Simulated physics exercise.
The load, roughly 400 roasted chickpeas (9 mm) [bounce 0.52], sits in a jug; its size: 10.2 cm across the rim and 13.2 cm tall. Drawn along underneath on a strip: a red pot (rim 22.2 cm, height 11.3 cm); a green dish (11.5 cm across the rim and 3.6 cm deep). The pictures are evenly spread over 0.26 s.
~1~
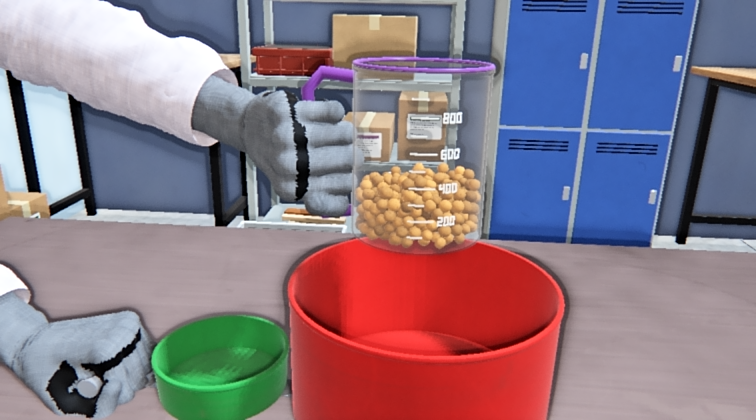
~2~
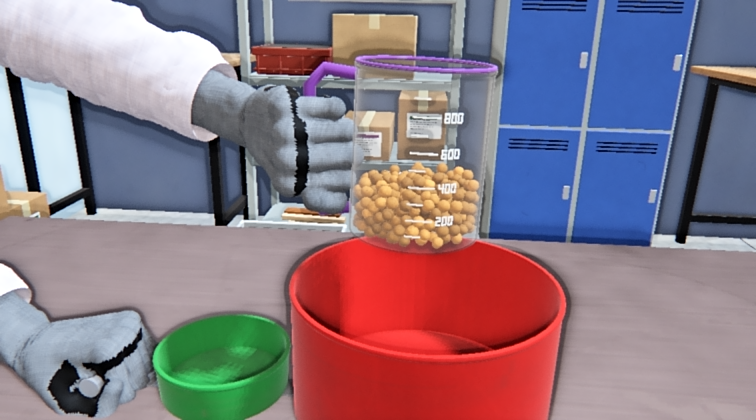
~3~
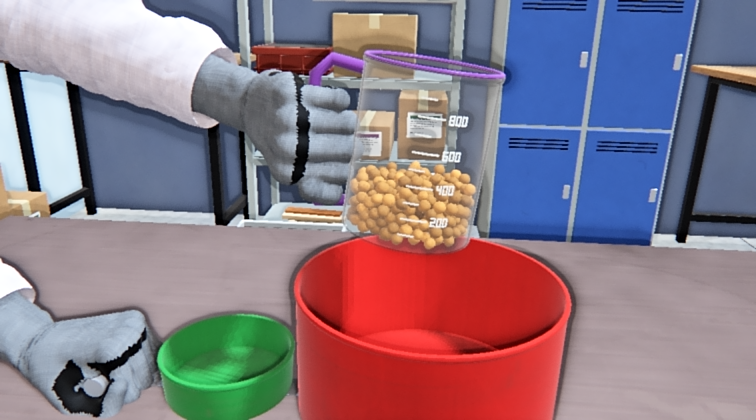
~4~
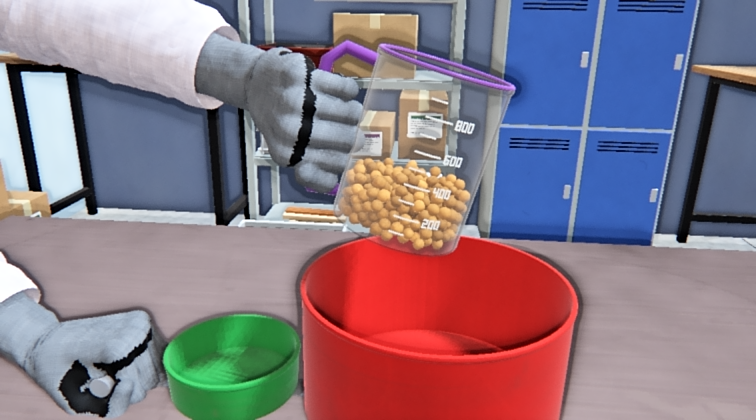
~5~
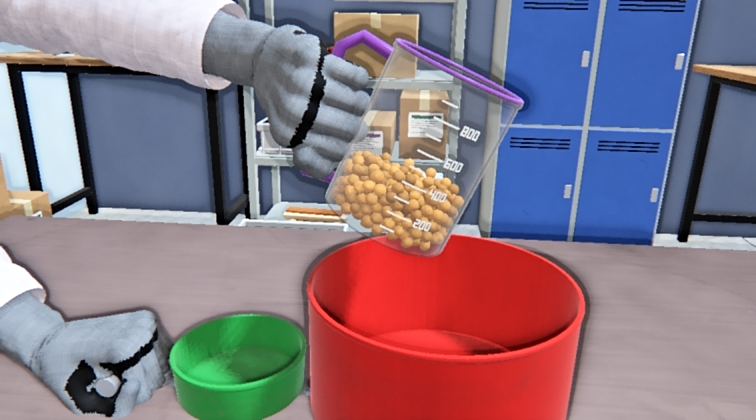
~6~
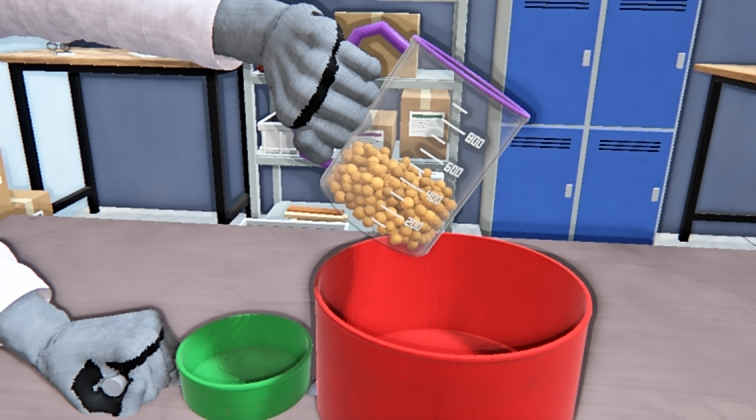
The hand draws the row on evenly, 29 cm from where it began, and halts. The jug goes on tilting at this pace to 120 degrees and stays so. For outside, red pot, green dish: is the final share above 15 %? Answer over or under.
Outside: Under, red pot: Over, green dish: Under.
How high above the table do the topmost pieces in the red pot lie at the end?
About 2.5 cm.
Then, 0.99 s after the last picture, tilt 120 degrees; jug 10 %, red pot 90 %; middle of all pieces on or above the table near (548, 359).
Then, 1.81 s after the last picture, tilt 120 degrees; red pot 100 %; middle of all pieces on or above the table near (652, 398).
Then, 2.57 s after the last picture, tilt 120 degrees; red pot 100 %; middle of all pieces on or above the table near (736, 404).
Then, 3.29 s after the last picture, tilt 120 degrees; red pot 100 %.
In the end, outside 0 %, green dish 0 %, jug 0 %, red pot 100 %.
